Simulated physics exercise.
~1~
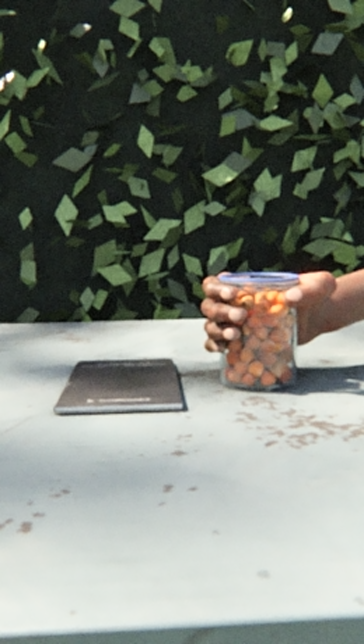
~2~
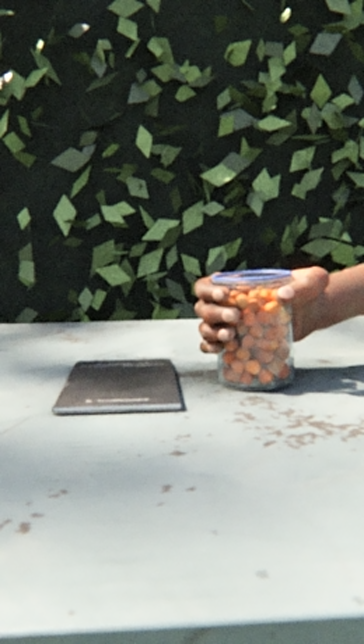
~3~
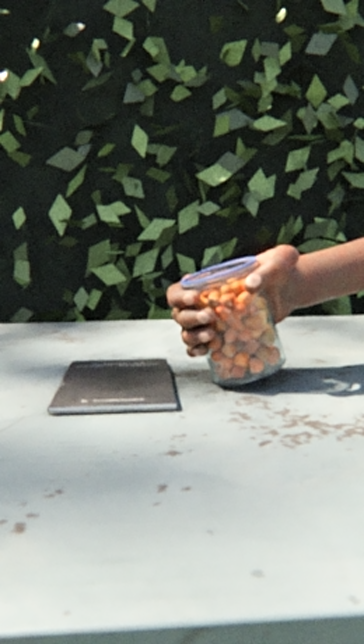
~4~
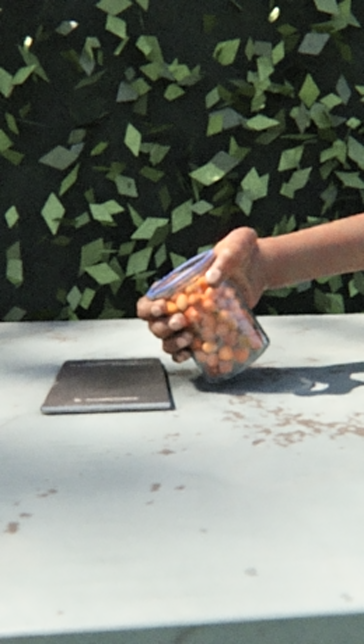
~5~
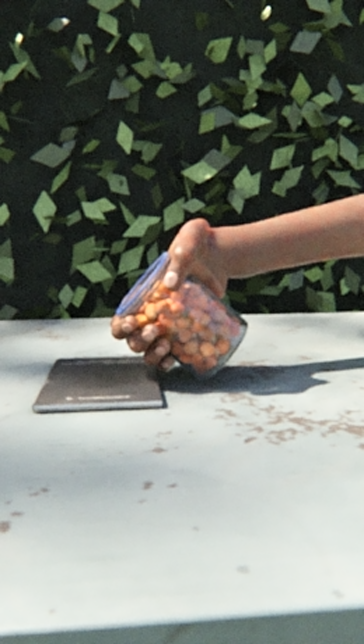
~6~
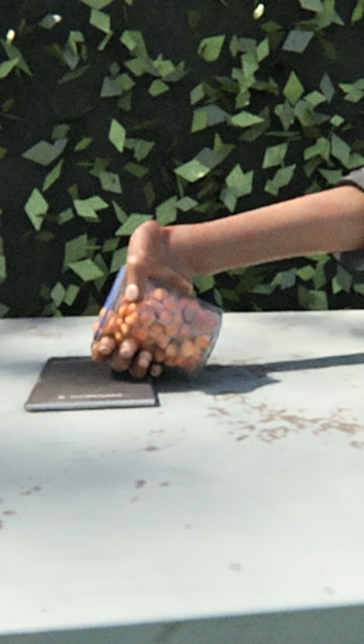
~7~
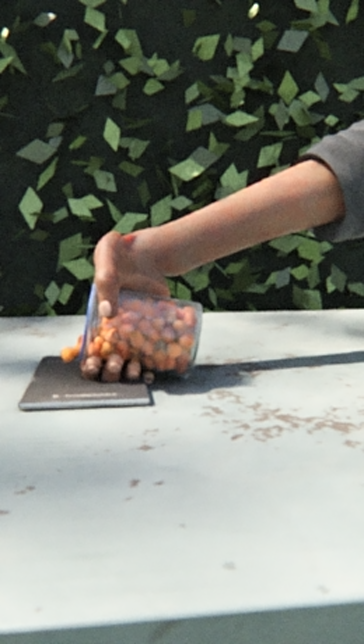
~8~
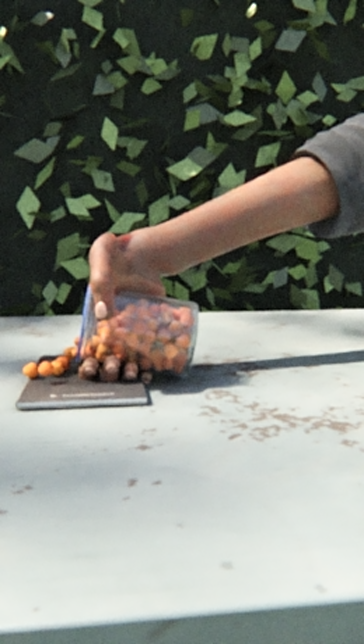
A clear jar with a blue rim, filled with orange coated peanuts, stands in a hand on a pale, worn outdoor table, seen from the front and slightly above. A flat dark book or stack lies to its left, and a dark backdrop covered with green leaves hangs behind. The hand tilts the jar leftward, farther and farther, while the view drifts slightly right. The jar ends up nearly on its side, its mouth over the dark covers. A few orange pieces spill out onto them, while most remain inside the jar, still held by the hand.
